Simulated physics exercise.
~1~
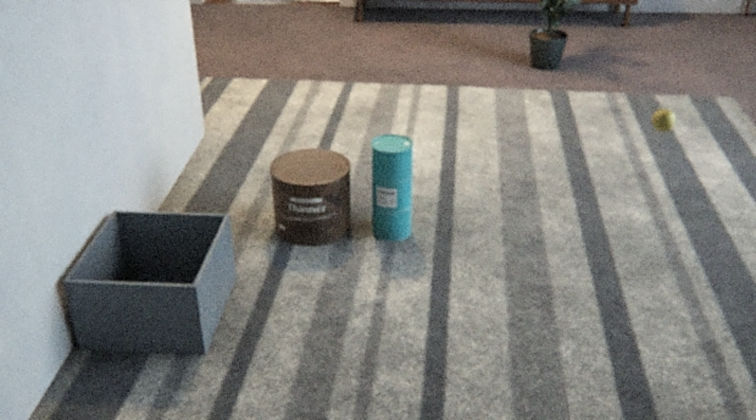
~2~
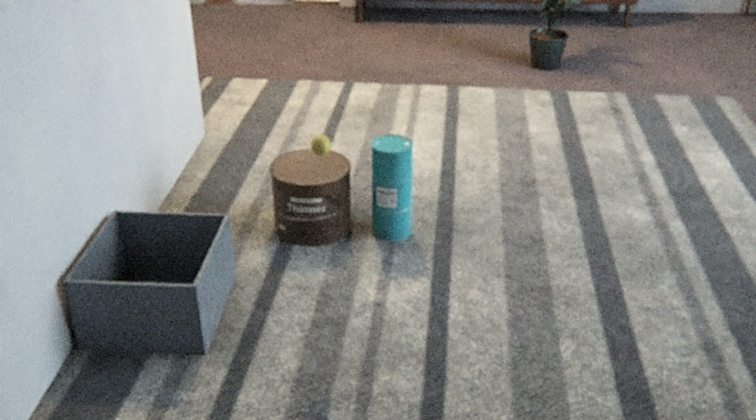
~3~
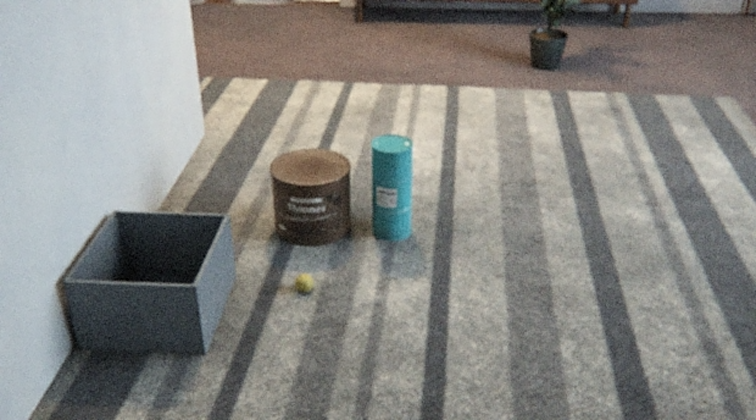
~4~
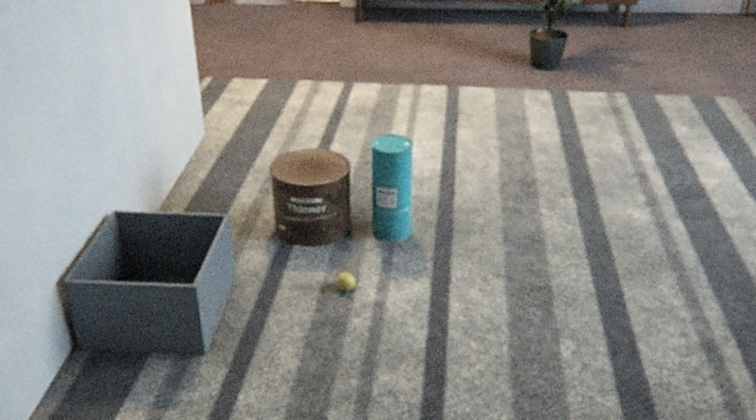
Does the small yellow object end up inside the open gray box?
No, it ends up outside the box, on the striped carpet in front of the brown container.
